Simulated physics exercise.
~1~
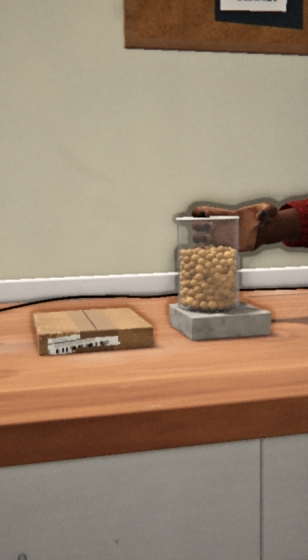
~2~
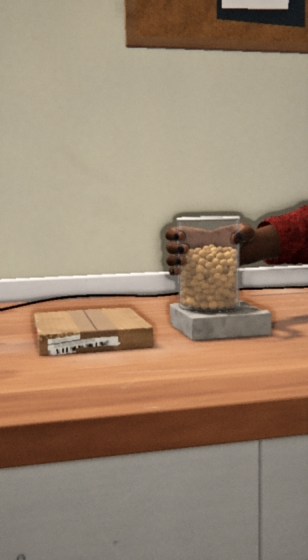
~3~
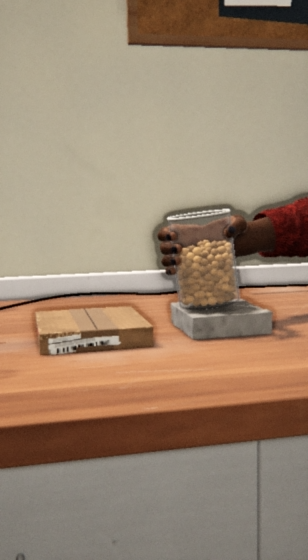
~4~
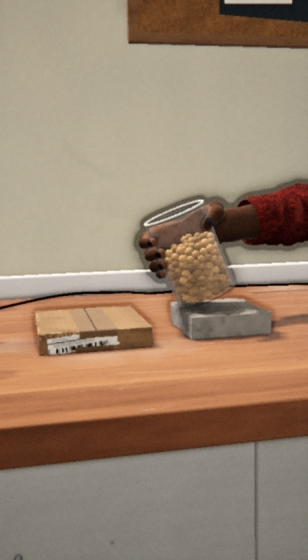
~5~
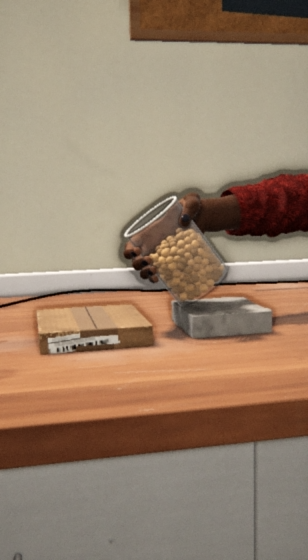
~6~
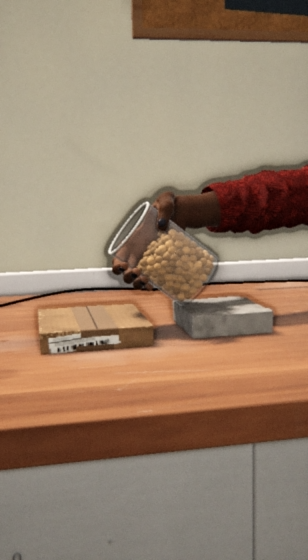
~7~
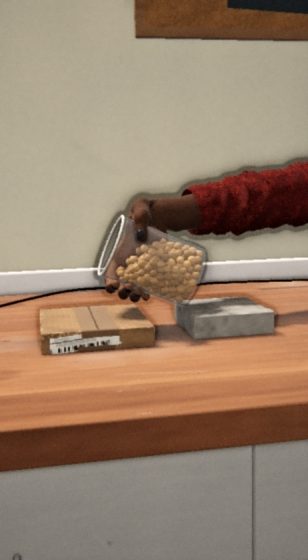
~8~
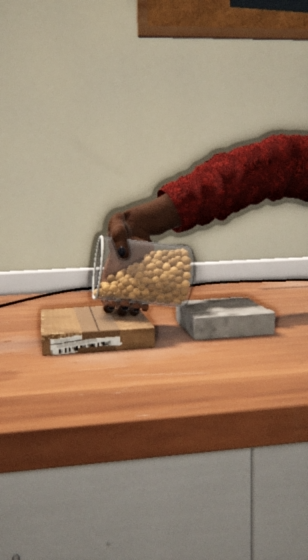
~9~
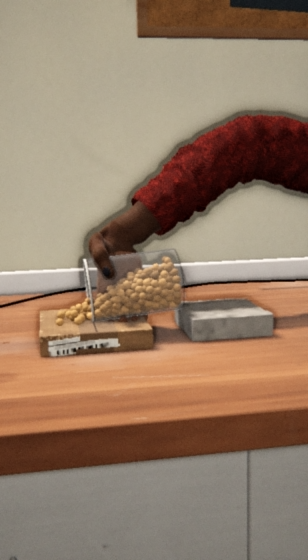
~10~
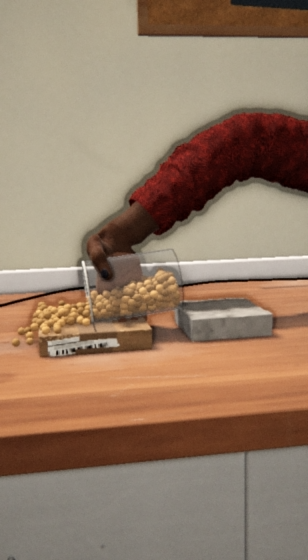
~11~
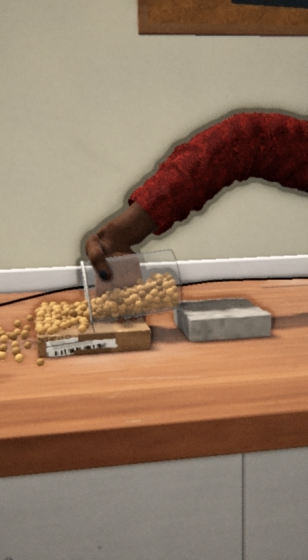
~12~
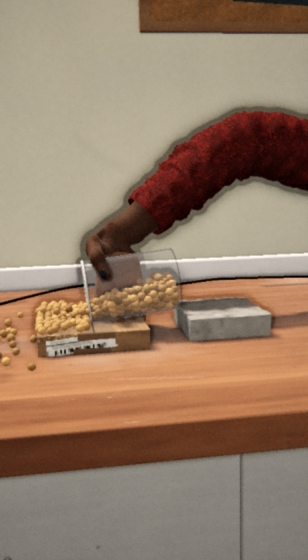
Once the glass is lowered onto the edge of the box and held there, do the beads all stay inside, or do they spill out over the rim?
They spill out over the rim, with some landing on the box and the counter, though many are still in the glass at the end.
